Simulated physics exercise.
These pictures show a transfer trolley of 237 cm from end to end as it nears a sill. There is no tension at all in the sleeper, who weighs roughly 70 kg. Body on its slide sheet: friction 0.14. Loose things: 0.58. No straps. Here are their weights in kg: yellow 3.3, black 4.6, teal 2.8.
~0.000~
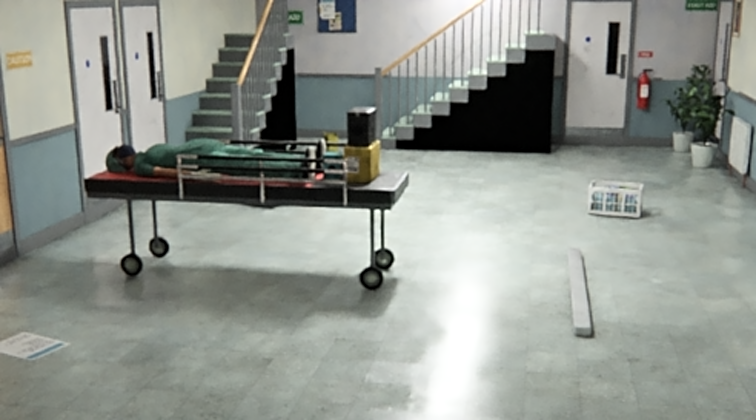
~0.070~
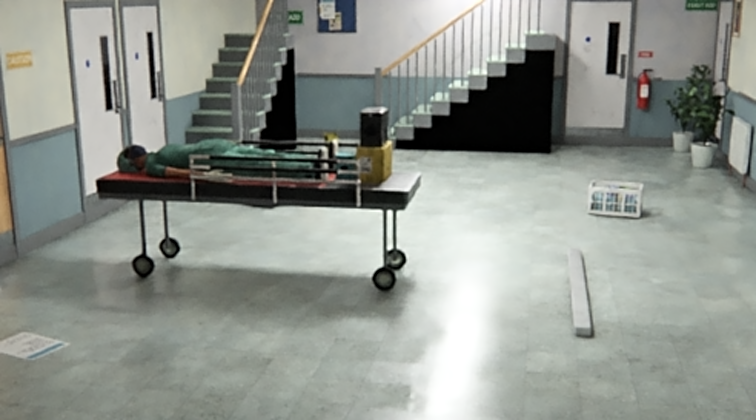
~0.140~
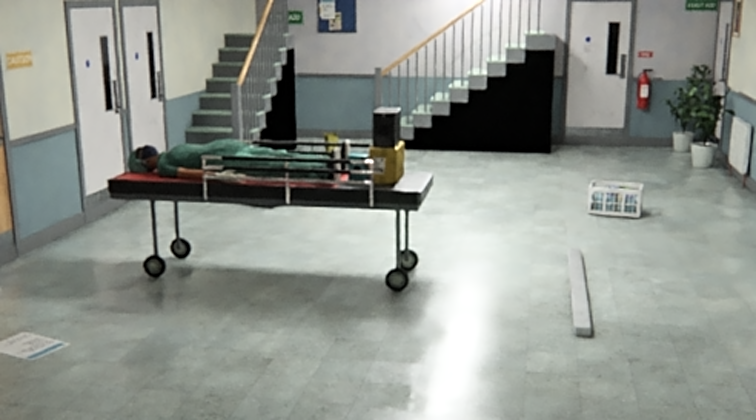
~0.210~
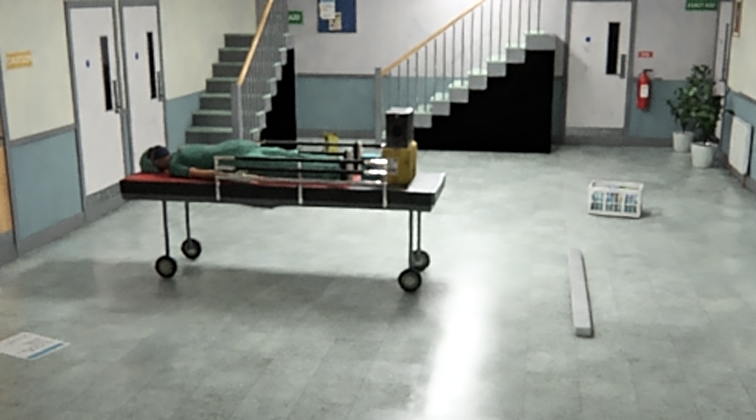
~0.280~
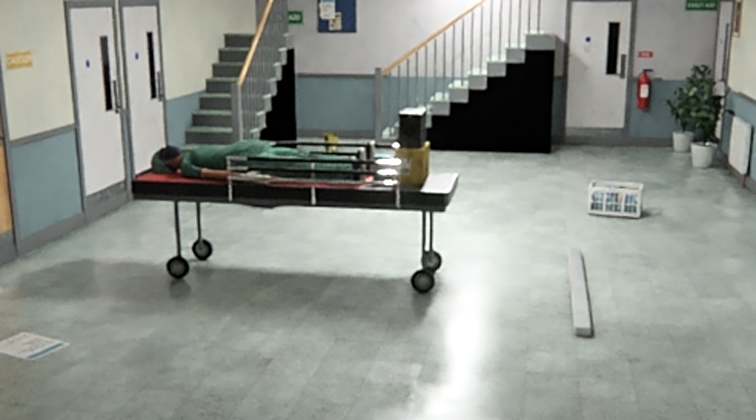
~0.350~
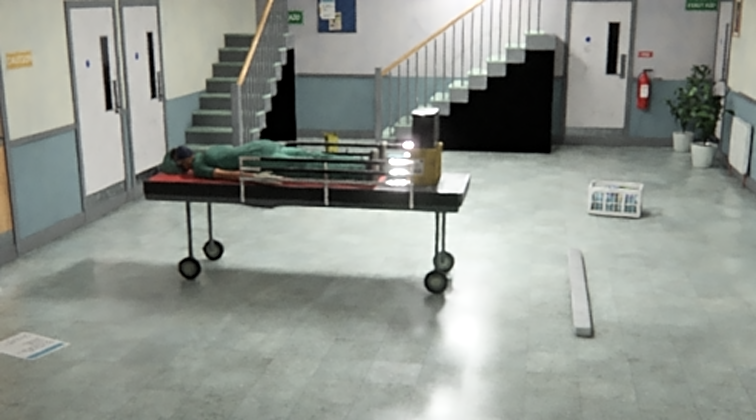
In a hospital hallway with stairs, a trolley carrying a person lying still, a yellow holdall and a black monitor rolls steadily right.
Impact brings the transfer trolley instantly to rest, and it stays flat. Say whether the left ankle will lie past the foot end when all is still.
This time the left ankle halts before the foot end.
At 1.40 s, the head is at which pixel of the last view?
(343, 168).
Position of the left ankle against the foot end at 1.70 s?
Short of it by around 15 cm.
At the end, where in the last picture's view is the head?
End point: Roughly (367, 169) in the last view.
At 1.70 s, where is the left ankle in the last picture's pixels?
Position, last picture: Approx. (567, 172).
The jolt is at 1.00 s.
After 1.15 s the left ankle is 53 cm short of the foot end, near (516, 172) in the last picture's view; the yellow holdall 20 cm short of the foot end, tilted 10°.
After 1.40 s the left ankle is 30 cm short of the foot end, near (548, 172) in the last picture's view; the yellow holdall 7 cm short of the foot end, tilted 35°.
After 1.70 s the left ankle is 16 cm short of the foot end, near (567, 172) in the last picture's view.
At rest, 2.6 s, yellow holdall drops off; black monitor drops off; teal pump stays on; left ankle stops short of the foot end.
